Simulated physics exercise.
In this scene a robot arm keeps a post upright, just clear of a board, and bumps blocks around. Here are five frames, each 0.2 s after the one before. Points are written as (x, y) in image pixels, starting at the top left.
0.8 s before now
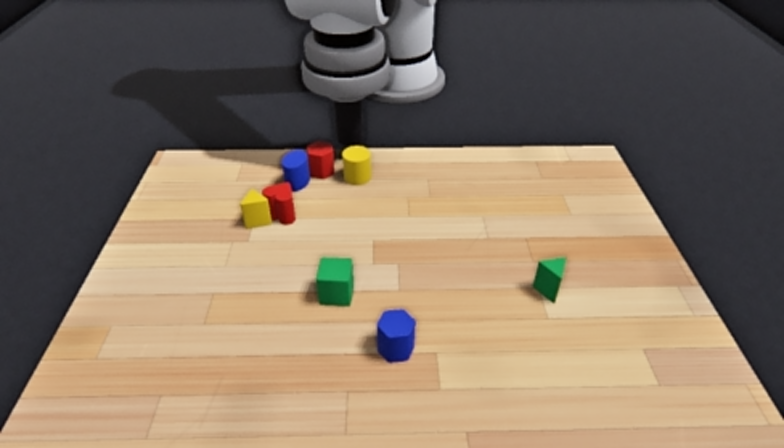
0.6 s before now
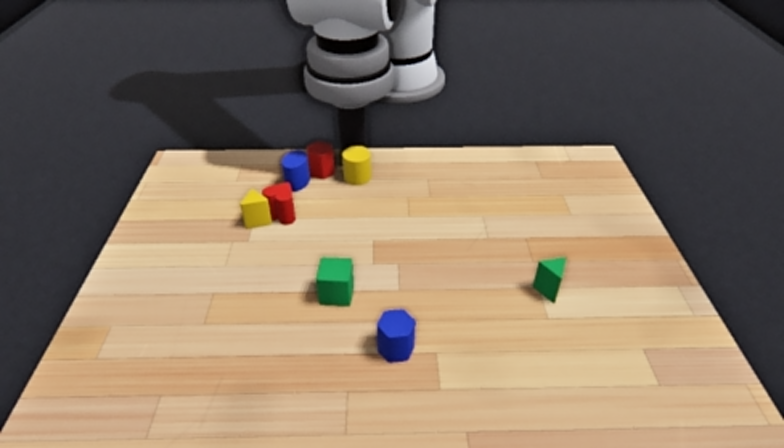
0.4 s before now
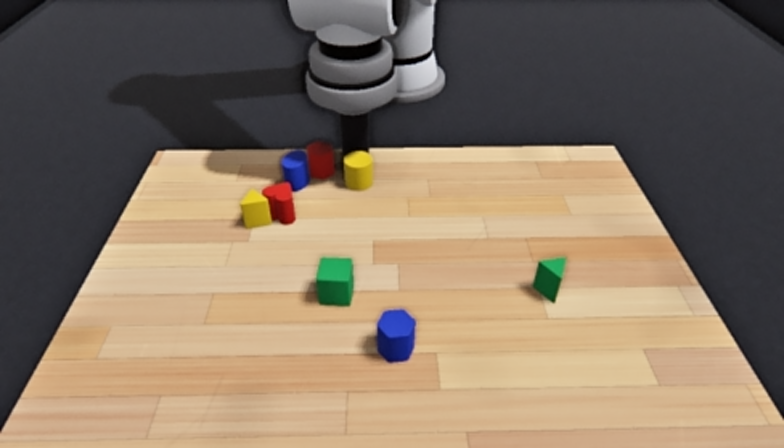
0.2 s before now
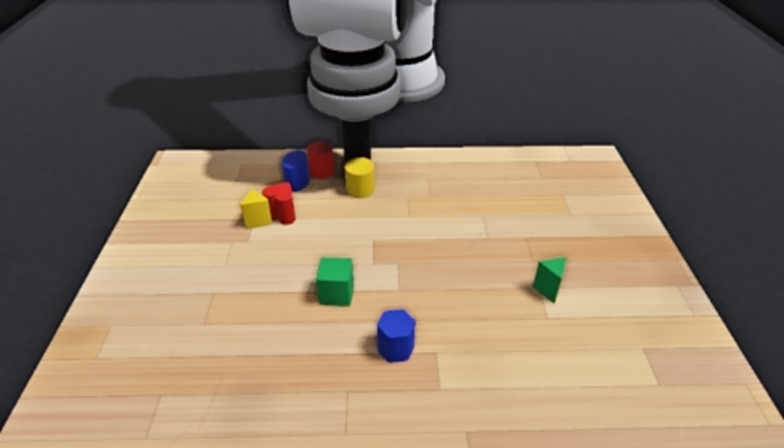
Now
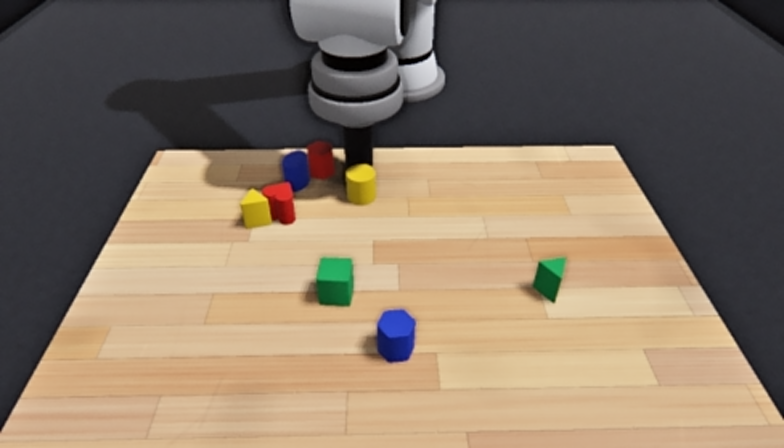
On a light wooden board scattered with red, blue, yellow and green blocks, a robot arm at the far edge moves its dark post slightly forward, pushing the yellow round block a short way toward the viewer while the others stay still.
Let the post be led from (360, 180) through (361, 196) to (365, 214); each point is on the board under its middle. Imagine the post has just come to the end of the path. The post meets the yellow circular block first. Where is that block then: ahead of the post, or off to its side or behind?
Answer: Still ahead.
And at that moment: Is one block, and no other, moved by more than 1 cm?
My answer is yes.
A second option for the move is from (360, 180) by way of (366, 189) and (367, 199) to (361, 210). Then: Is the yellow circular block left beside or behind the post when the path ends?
Answer: No.
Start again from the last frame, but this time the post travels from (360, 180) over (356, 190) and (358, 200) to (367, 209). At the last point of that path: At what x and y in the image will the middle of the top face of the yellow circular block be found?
The middle of the upper face of the yellow circular block will lie at about (369, 204) in the picture.
The first path, step by step. Halfway along, post (360, 180); yellow circular block (363, 190).
At the end, post (364, 198); red hexagon in place; yellow circular block (365, 208).
